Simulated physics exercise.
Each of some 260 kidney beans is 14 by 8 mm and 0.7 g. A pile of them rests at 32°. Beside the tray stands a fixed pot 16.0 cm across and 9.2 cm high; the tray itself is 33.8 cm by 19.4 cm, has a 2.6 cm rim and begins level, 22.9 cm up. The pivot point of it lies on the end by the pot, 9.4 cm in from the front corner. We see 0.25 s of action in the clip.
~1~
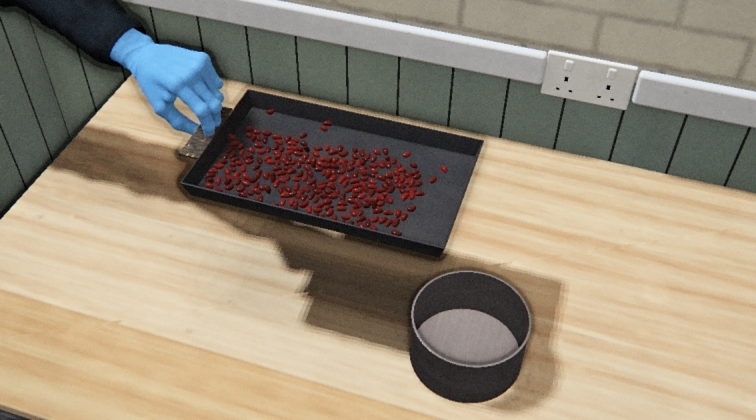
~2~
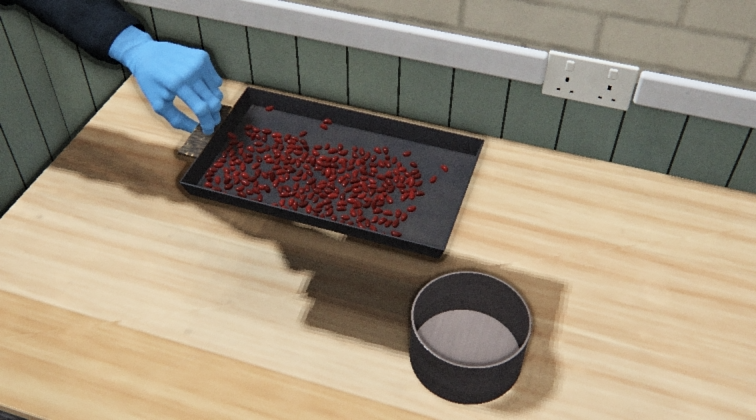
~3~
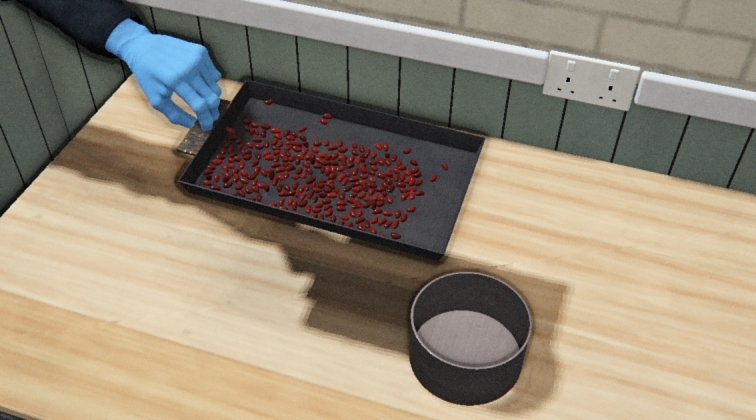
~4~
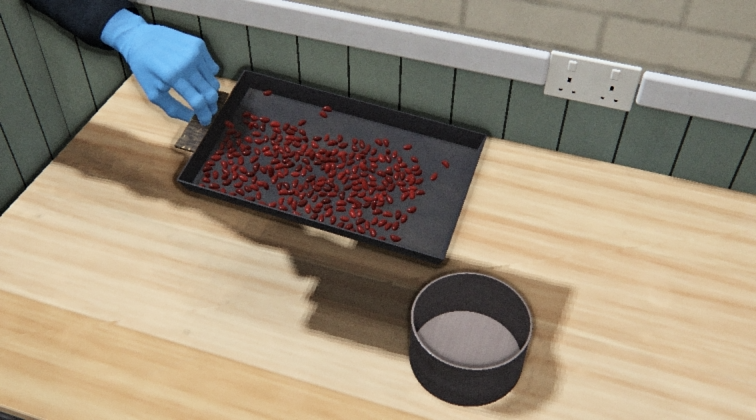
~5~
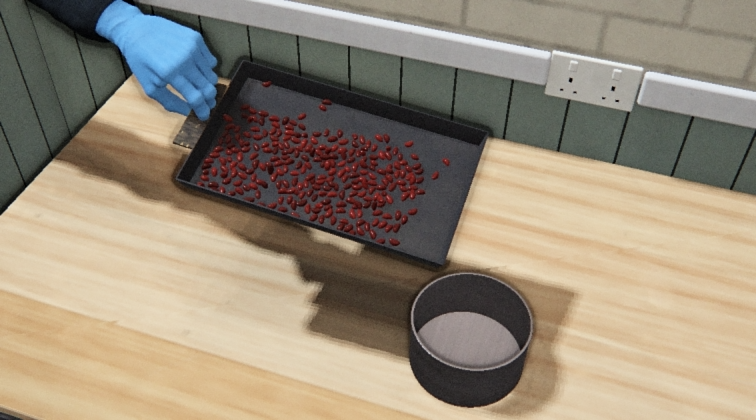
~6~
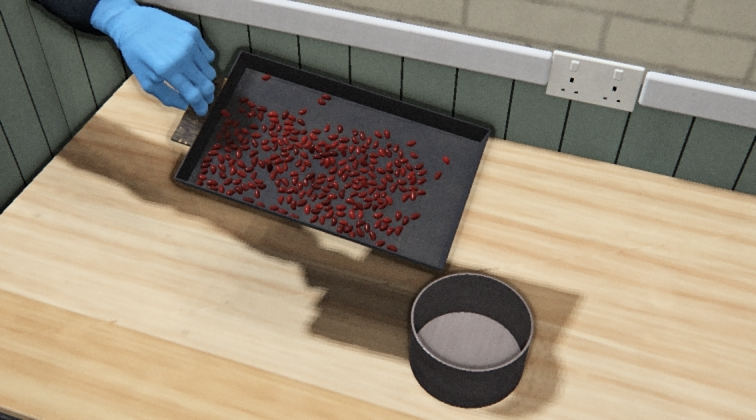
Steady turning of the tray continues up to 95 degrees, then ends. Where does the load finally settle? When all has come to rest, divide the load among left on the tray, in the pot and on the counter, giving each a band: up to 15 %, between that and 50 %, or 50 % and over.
Tray: Up to 15 %; pot: Between 15 and 50 %; counter: 50 % and over.
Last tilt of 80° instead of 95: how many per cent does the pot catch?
You'd end up with some 30 % in the pot.
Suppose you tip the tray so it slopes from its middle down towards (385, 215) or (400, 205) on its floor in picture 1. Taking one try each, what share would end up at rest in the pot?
Approximately 90 percent, then 80 percent.
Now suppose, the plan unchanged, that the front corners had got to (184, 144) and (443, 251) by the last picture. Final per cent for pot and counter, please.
Split: Pot = 95, counter = 5.
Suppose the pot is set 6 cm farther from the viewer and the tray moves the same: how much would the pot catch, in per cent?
Then close to 10 per cent.
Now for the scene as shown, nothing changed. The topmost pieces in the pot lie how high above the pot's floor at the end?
Around 1.0 cm above the floor.
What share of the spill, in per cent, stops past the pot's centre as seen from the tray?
Roughly 0 percent of the spill.
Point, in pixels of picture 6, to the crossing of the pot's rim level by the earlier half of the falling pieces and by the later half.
It passes about (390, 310) first and (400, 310) afterwards.
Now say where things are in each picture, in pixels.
Tray tilt 0 degrees, front corners at (188, 180) and (440, 243); middle of the pieces at (323, 183); pot at (471, 316), in the first picture.
Tray tilt 1 degrees, front corners at (187, 180) and (440, 244); middle of the pieces at (323, 183), in the second picture.
Tray tilt 4 degrees, front corners at (186, 179) and (440, 248), lowest corner right front; middle of the pieces at (322, 181), in the third picture.
Tray tilt 9 degrees, front corners at (185, 177) and (440, 253), lowest corner right front; middle of the pieces at (322, 180), in the fourth picture.
Tray tilt 14 degrees, front corners at (183, 176) and (440, 258), lowest corner right front; middle of the pieces at (322, 177), in the fifth picture.
Tray tilt 19 degrees, front corners at (182, 175) and (439, 262), lowest corner right front; middle of the pieces at (322, 176); pot at (472, 319), in the sixth picture.
Then, 0.37 s after the last picture, tilt 56 degrees; the tray holds 100 %, the pot 0 %.
Then, 0.61 s after the last picture, tilt 81 degrees; the tray holds 85 %, the pot 5 %.
Then, 0.96 s after the last picture, tilt 95 degrees; the tray holds 5 %, the pot 20 %.
In the end, tray 0 %, pot 30 %, counter 70 %.
